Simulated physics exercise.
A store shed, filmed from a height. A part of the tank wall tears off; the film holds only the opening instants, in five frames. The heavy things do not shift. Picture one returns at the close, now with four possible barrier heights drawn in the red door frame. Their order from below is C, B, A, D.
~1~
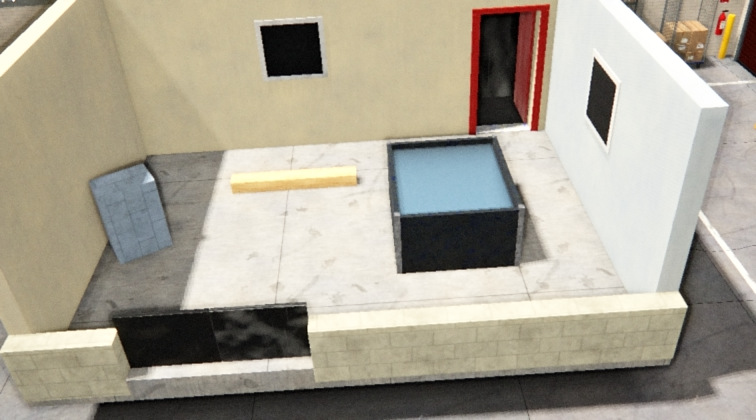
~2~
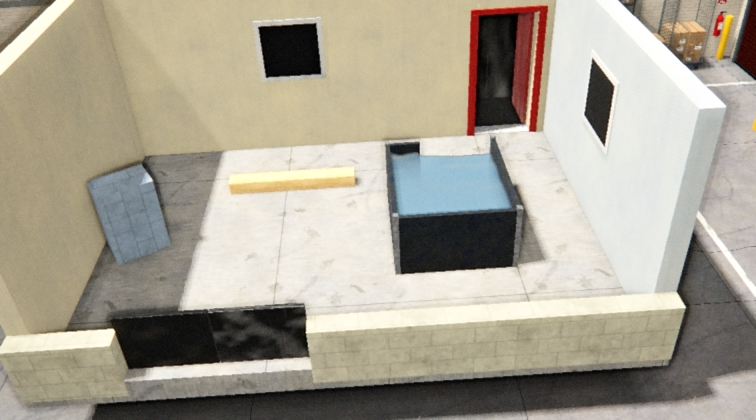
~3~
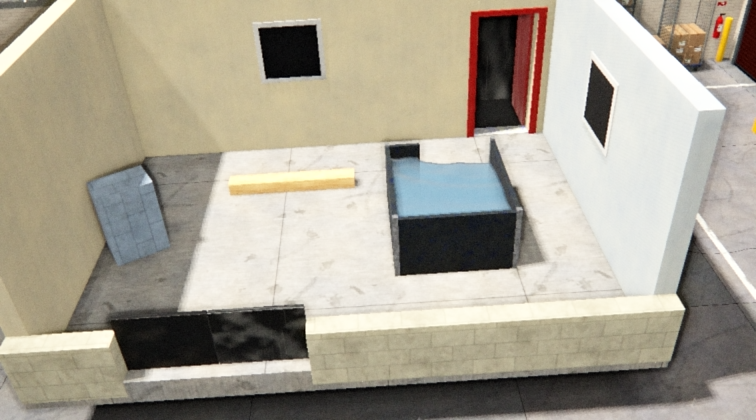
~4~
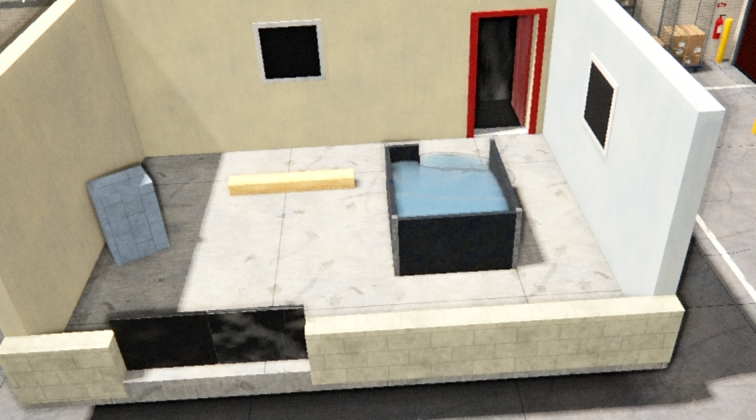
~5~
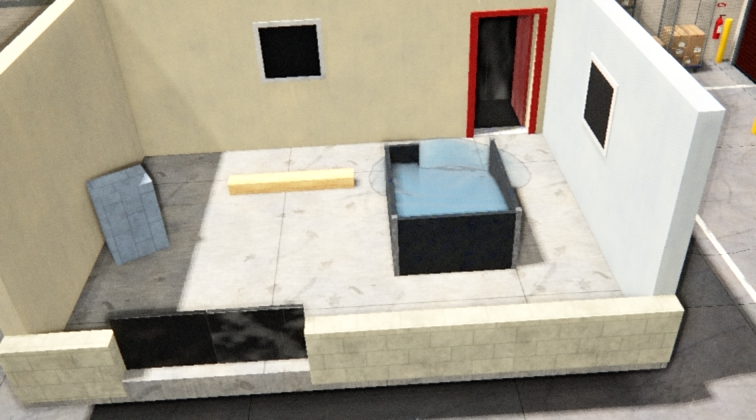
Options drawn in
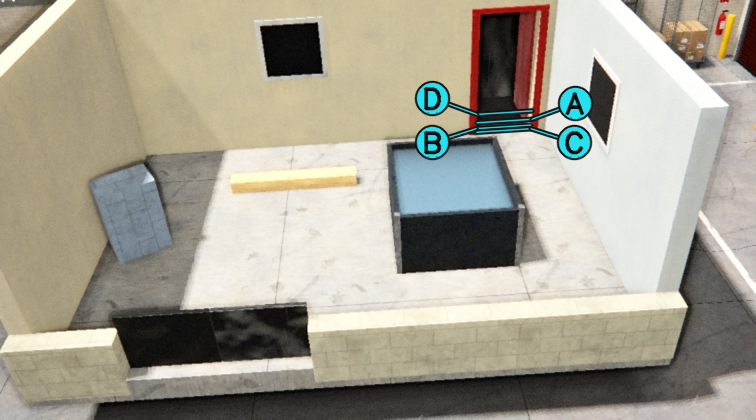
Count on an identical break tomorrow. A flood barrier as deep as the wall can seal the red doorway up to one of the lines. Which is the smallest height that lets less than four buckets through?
D will do.
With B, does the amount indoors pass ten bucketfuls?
Yes, clearly.
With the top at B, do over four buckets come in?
Yes.
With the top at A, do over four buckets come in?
Yes, that goes wrong.
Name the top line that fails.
It is A.
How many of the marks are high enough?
One of them.
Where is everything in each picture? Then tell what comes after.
Water in the tank at rest, its middle at (450, 179); foot of the red doorway at (503, 132); shut gate at (213, 318), in the first frame.
Water covers 1 % of the ground, its front hidden from here, in the second frame.
Water covers 3 % of the ground, its front hidden from here, in the third frame.
Water covers 6 % of the ground, its front hidden from here, in the fourth frame.
Front seen at (427, 140), 11 % of the ground wet, in the fifth frame.
On the marked copy, A at (504, 121); B at (503, 126); C at (503, 130); D at (504, 112); from the bottom up C, B, A, D.
If A is chosen, about 9 bucketfuls get in.
If B is chosen, dozens of bucketfuls pour in.
If C is chosen, dozens of bucketfuls pour in.
If D is chosen, a bucket or two gets in.
